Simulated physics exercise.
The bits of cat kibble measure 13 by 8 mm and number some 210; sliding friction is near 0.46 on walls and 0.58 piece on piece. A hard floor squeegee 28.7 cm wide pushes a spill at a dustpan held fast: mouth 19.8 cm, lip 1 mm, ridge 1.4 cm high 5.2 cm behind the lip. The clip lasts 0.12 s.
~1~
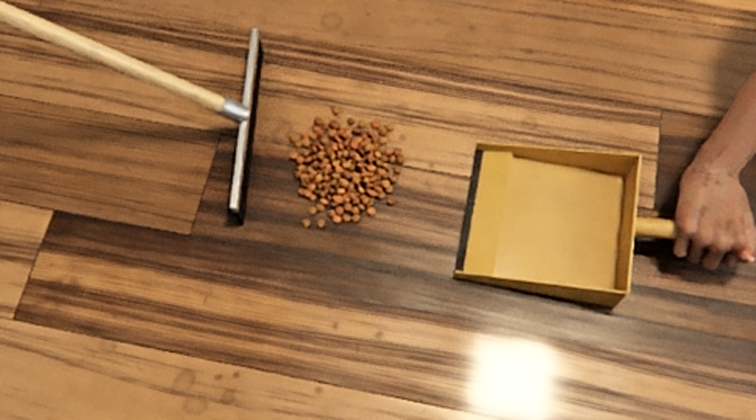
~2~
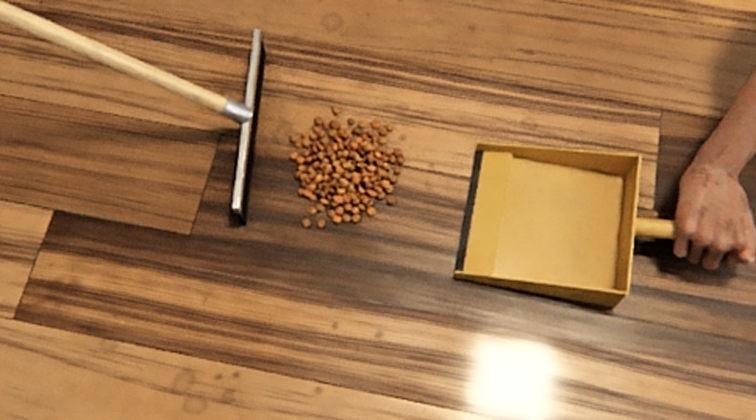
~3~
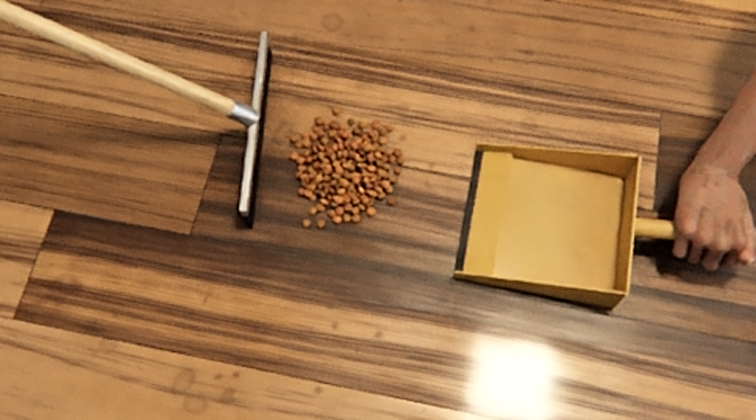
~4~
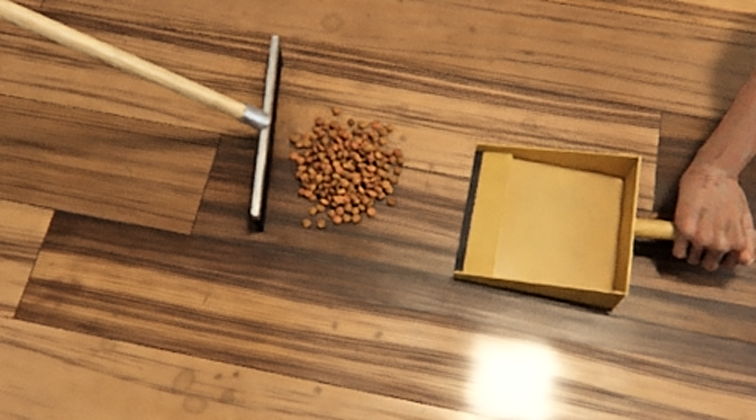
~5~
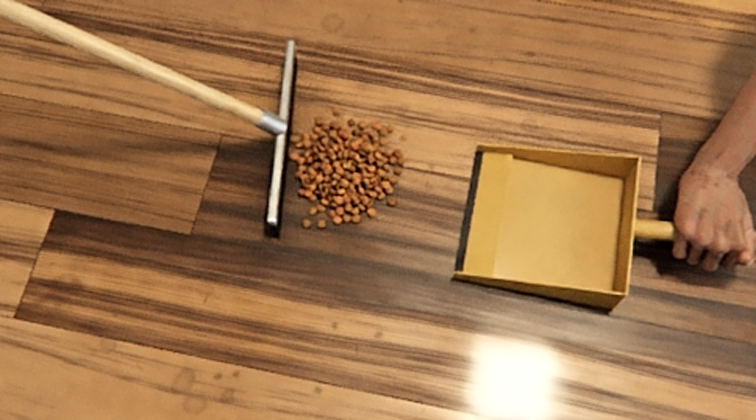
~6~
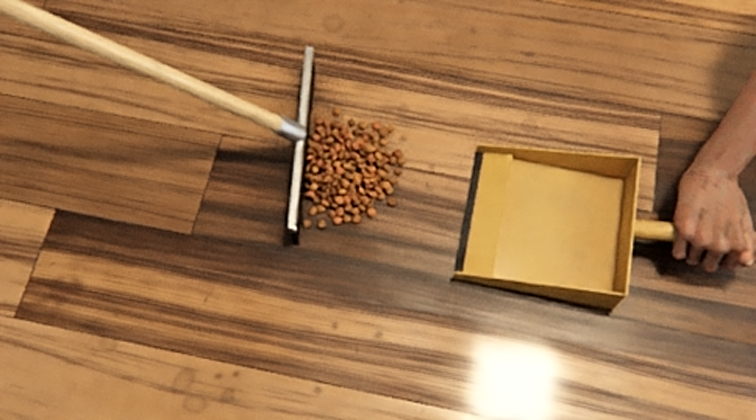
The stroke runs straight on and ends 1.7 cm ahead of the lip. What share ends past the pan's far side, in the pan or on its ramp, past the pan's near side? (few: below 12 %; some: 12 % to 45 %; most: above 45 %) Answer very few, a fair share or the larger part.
Far side a fair share, pan the larger part, near side very few.
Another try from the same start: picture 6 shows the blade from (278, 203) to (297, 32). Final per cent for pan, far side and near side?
Pan 30, far 40, near 0.
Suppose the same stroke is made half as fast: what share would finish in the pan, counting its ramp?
Then about 25 per cent.
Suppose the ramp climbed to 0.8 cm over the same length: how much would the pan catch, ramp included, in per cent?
It would be near 55 per cent.
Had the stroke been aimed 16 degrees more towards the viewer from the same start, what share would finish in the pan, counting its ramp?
In that case some 40 per cent.
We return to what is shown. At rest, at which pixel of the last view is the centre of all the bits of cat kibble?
At about (485, 194).
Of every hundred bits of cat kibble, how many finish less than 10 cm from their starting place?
Some 0 per cent.
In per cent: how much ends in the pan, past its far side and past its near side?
Far side 20; pan 50; near side 0.
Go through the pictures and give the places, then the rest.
Blade from (235, 208) to (256, 35), moved 0.0 cm, 0 of the pieces shifted so far; middle of the pieces at (344, 168); pan at (556, 228), in the first frame.
Blade from (237, 209) to (258, 36), moved 0.3 cm, 0 of the pieces shifted so far; middle of the pieces at (344, 169), in the second frame.
Blade from (244, 212) to (265, 38), moved 1.4 cm, 0 of the pieces shifted so far; middle of the pieces at (345, 169), in the third frame.
Blade from (256, 216) to (276, 42), moved 3.1 cm, 0 of the pieces shifted so far; middle of the pieces at (345, 169), in the fourth frame.
Blade from (273, 222) to (292, 47), moved 5.6 cm, 0 of the pieces shifted so far; middle of the pieces at (345, 169), in the fifth frame.
Blade from (292, 229) to (310, 53), moved 8.5 cm, 46 of the pieces shifted so far; middle of the pieces at (346, 169); pan at (556, 230), in the sixth frame.
Then, 0.09 s after the last picture, middle of the blade 13 cm from the lip; 0 % over the lip, far side 10 %, near side 0 %.
Then, 0.16 s after the last picture, middle of the blade 6 cm from the lip; 0 % over the lip, far side 15 %, near side 0 %.
Then, 0.36 s after the last picture, middle of the blade 4 cm from the lip; 50 % over the lip, far side 20 %, near side 0 %.
In the end, far side 20 %, pan 50 %, near side 0 %, in front of the lip or behind the blade 30 %.
